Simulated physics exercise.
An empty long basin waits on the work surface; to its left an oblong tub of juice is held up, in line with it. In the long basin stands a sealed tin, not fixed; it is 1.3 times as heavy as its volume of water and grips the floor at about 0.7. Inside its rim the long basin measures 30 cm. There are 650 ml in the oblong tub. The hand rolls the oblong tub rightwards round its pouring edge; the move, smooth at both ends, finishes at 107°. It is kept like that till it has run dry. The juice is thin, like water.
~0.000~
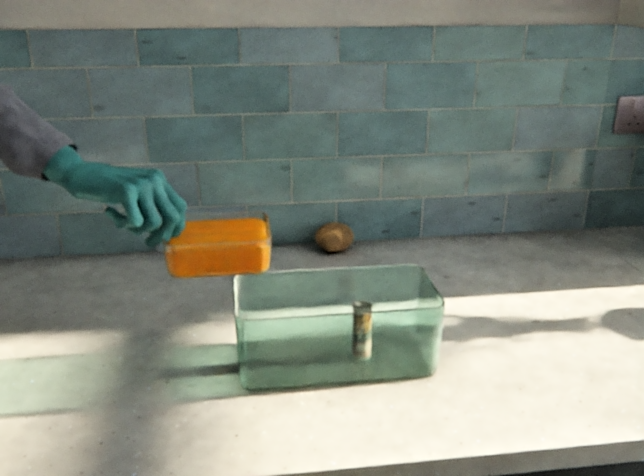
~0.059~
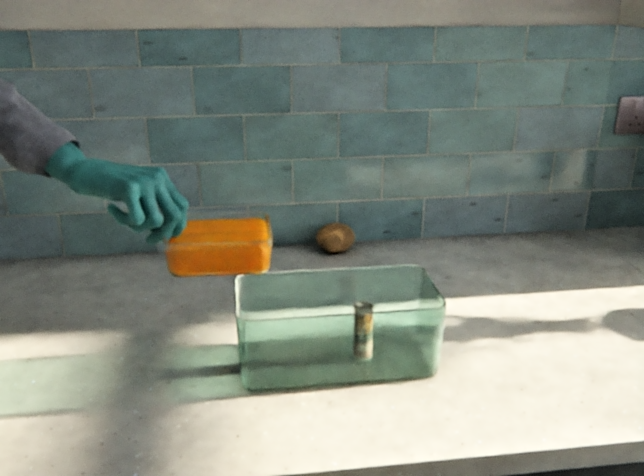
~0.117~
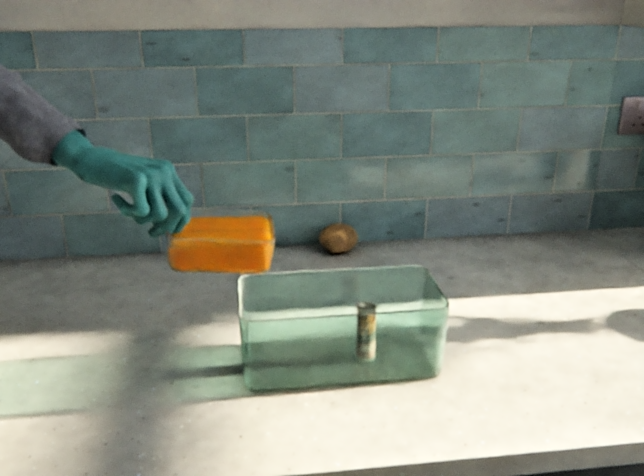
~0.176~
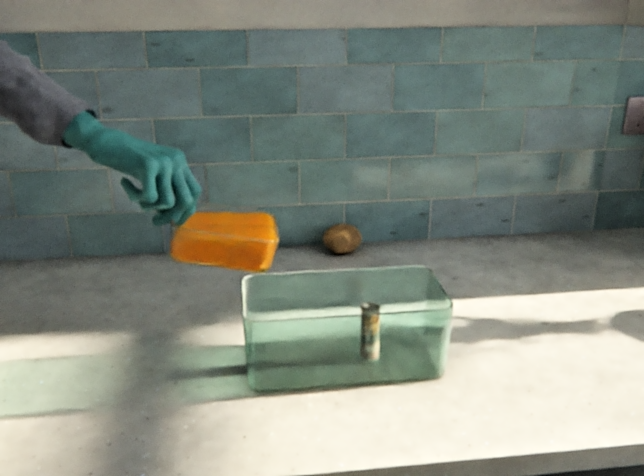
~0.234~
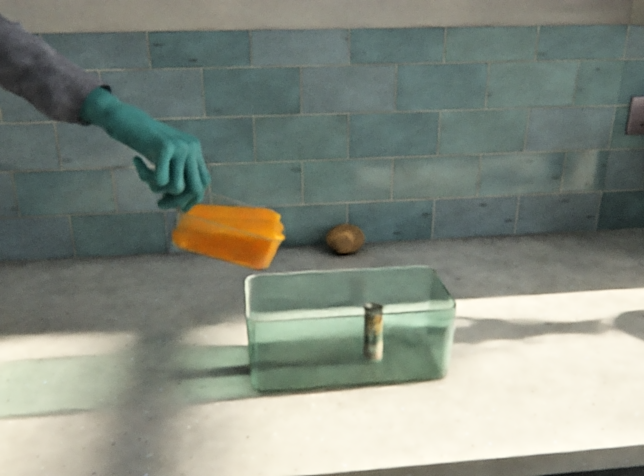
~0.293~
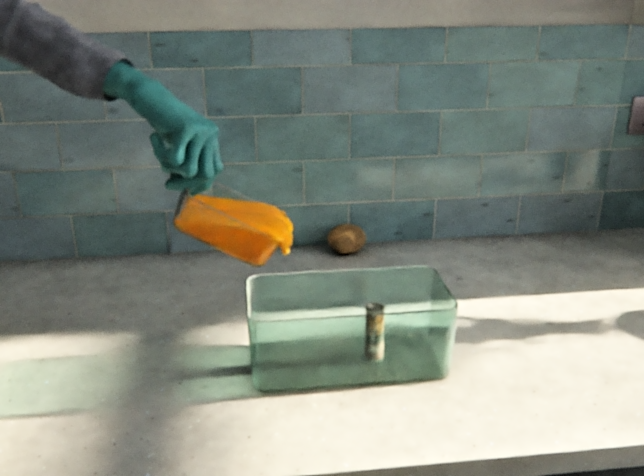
The clip shows a teal-gloved hand holding a tub of orange liquid above and left of a clear basin containing a small cylinder, then gradually tilting the tub rightwards until the liquid reaches its lowered rim and begins slipping over.
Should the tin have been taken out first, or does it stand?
The tin goes over.
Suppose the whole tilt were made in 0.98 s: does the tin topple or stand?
Then it stays up.
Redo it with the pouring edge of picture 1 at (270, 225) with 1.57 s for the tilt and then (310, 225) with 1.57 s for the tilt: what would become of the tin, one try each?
First it stays up; then it keeps standing.
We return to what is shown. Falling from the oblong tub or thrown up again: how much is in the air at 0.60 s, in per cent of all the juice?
Near 54 in a hundred.
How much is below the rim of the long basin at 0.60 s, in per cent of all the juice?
Some 34 per cent.
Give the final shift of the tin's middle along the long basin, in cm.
About 6.0 cm.
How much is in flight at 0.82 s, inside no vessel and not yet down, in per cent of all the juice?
Near 5 in a hundred.
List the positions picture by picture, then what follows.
In the first picture, it leans 0°; its right rim is at (269, 227); the juice meets the walls at (168, 234) and (266, 230); the long basin's rim runs from (235, 297) to (433, 285); the tin's top is at (362, 308).
In the second picture, it leans 1°; its right rim is at (270, 227); the juice meets the walls at (169, 234) and (268, 229).
In the third picture, it leans 5°; its right rim is at (272, 228); the juice meets the walls at (172, 231) and (270, 227).
In the fourth picture, it leans 12°; its right rim is at (276, 228); the juice meets the walls at (175, 225) and (275, 224).
In the fifth picture, it leans 21°; its right rim is at (279, 229); the juice meets the walls at (178, 216) and (278, 222); 3 per cent is over the edge.
In the sixth picture, it leans 31°; its right rim is at (280, 229); the juice meets the walls at (179, 205) and (271, 216); 9 per cent is over the edge.
By 0.60 s the tilt is 90° and 10 per cent is still to pour; the tin stands where it began.
By 0.82 s the tilt is 107° and 0 per cent is still to pour; the tin leans 20°.
By 1.06 s the tilt is 107° and 0 per cent is still to pour; the tin leans 58°.
By 1.31 s the tilt is 107° and 0 per cent is still to pour; the tin lies on its side.
At rest the tin lies on its side.
